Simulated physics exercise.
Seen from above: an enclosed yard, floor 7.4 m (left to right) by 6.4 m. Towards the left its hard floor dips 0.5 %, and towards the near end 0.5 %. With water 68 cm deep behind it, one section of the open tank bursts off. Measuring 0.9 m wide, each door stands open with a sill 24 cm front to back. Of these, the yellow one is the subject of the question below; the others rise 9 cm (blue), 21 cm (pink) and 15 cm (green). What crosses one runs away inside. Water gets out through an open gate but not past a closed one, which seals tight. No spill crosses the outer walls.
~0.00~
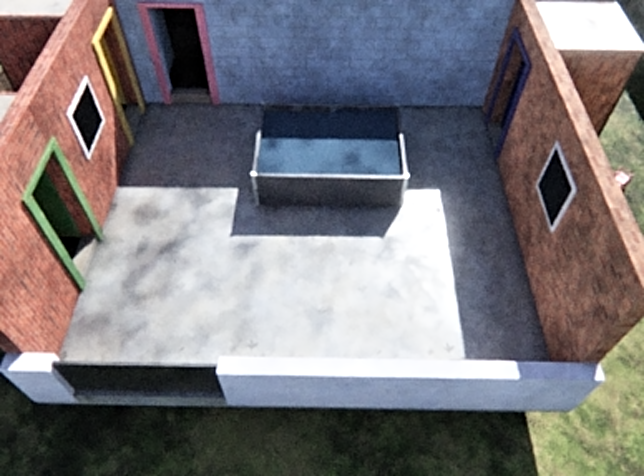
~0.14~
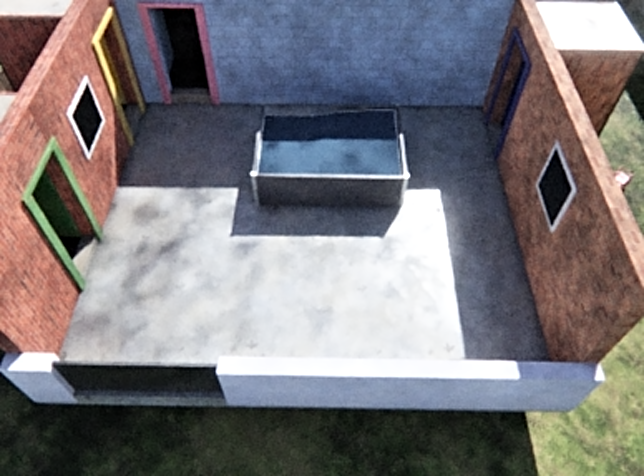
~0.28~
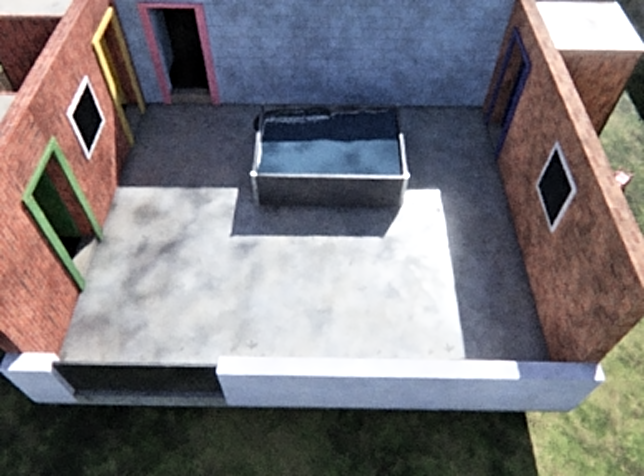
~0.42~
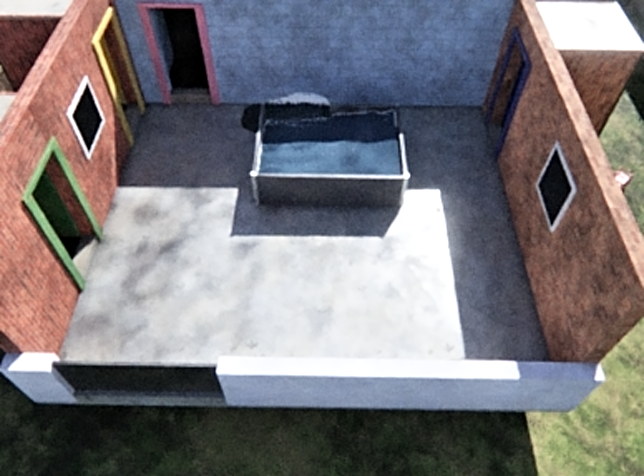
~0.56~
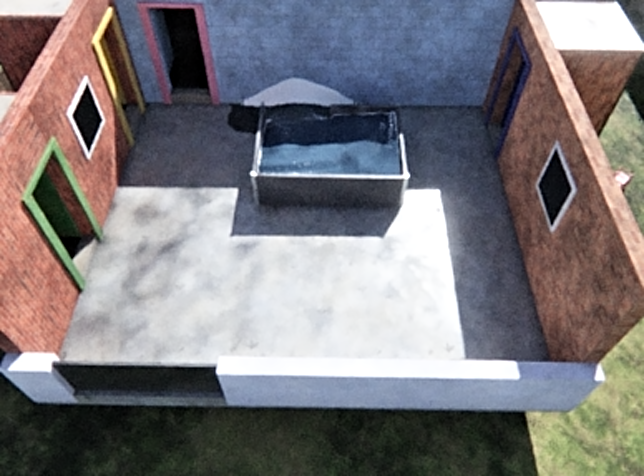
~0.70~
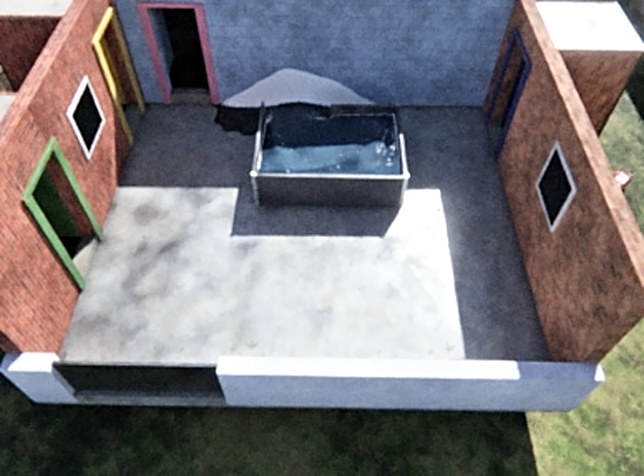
A walled yard with brick sides and colored doorways held an open tank of still water, then the tank's far side gave way and water poured out behind it, spreading toward the back wall.
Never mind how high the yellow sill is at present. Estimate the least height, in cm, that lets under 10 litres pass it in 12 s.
I would say 33 cm.
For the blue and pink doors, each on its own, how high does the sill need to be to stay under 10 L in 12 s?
Some 22 cm for blue, some 13.0 cm for pink.
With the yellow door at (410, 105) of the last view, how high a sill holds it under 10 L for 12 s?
It needs roughly 5.5 cm.
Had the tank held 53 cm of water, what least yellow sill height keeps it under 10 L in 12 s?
Then roughly 25 cm.
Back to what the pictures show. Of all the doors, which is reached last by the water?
The answer is the green door.
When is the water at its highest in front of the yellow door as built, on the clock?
At roughly 2.2 s.
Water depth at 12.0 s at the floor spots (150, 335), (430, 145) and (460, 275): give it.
Going through the spots in order gives 8, 4 and 9 centimetres.
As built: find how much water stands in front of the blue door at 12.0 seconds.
5.0 cm.
After 1.4 s water covers 15 % of the floor, deepest (56 cm) near (294, 107); it has not reached the yellow door.
After 3.0 s water covers 35 % of the floor, deepest (34 cm) near (294, 107); 31 cm at the yellow door, 31 litres in over its 27 cm sill.
After 12.0 s water covers 95 % of the floor, deepest (11 cm) near (384, 384); 8 cm at the yellow door, 38 litres in over its 27 cm sill.
At the yellow door as built, the water arrived by 1.5 s and peaked near 37 cm at 2.2 s.
Run again over the same 12 s with other heights there, 42 litres in over 26.5 cm, 3 litres over 36 cm. The limit of 10 litres is kept from about 33 cm up.
